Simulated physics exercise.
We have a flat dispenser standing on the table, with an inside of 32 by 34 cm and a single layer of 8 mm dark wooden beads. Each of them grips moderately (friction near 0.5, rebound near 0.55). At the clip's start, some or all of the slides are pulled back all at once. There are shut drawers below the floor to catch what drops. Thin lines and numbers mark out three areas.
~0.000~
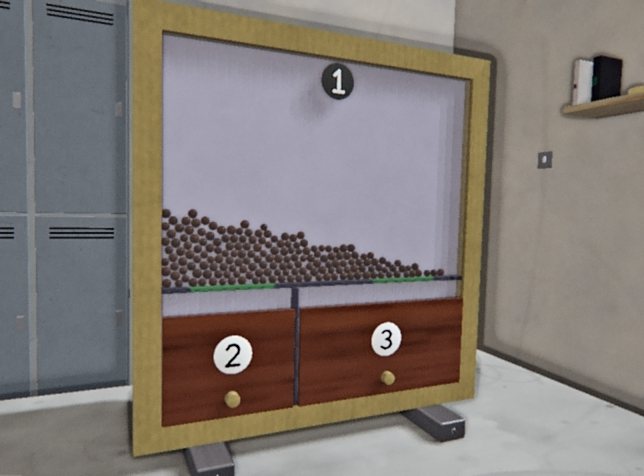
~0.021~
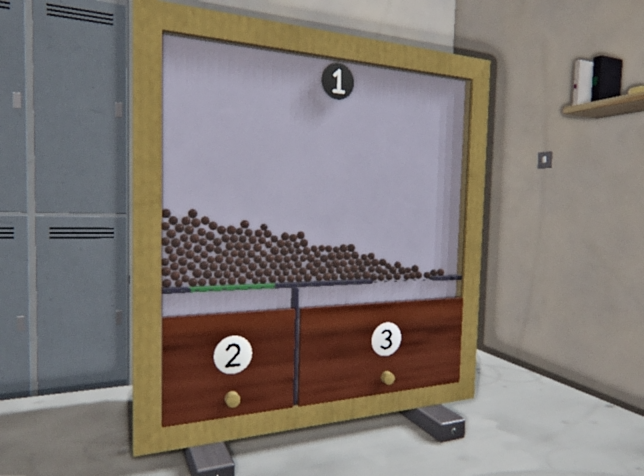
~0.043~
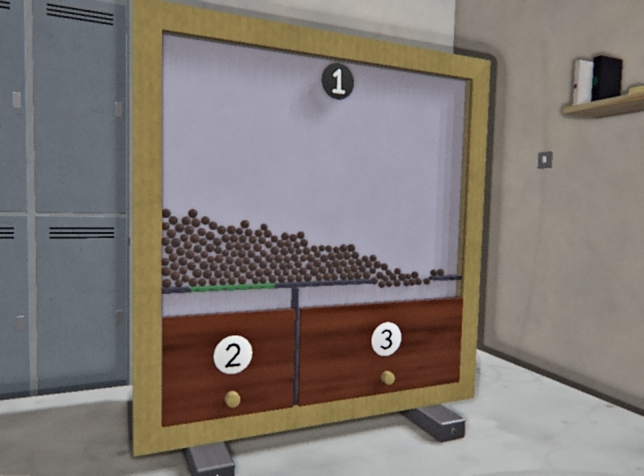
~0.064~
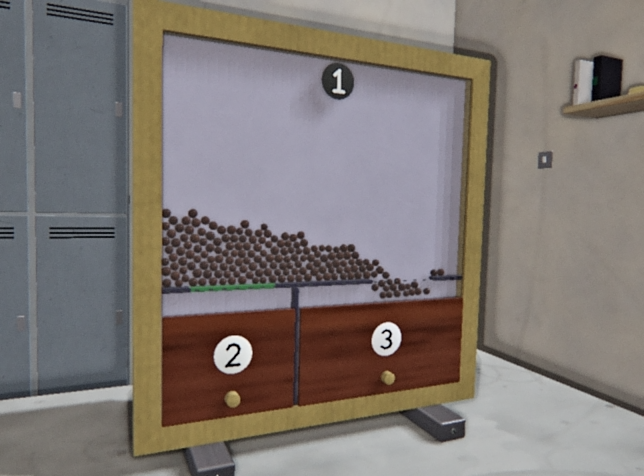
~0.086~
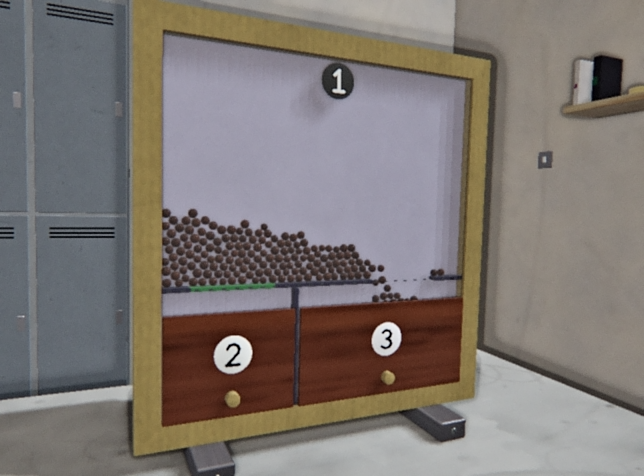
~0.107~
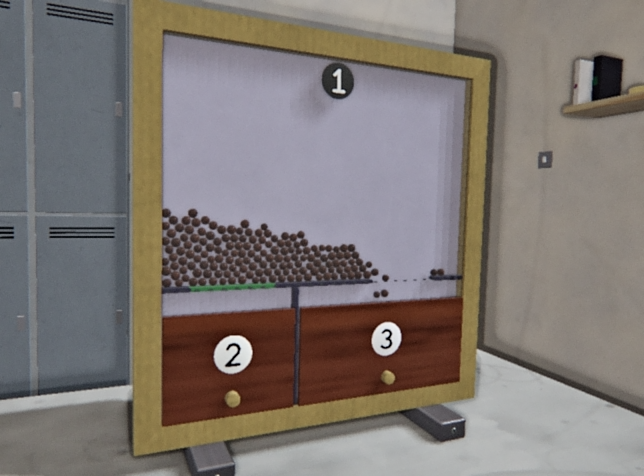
Dark beads drop through a gap on the right after the green slide there disappears.
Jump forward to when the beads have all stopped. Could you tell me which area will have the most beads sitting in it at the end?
That would be 1.
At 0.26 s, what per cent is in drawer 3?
10 %.
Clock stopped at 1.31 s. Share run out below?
About 20 %.
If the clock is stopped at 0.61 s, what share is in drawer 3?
Share: Near 15 %.
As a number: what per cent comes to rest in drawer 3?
Close to 20 per cent of the load rests there.
After 0.26 s, 10 % are out; no. 1, 90 %, no. 3, 10 %.
After 0.61 s, 15 % are out; no. 1, 85 %, no. 3, 15 %.
After 1.31 s, 20 % are out; no. 1, 80 %, no. 3, 20 %.
All still by 1.7 s, 20 % are out; no. 1, 80 %, no. 2, 0 %, no. 3, 20 %.
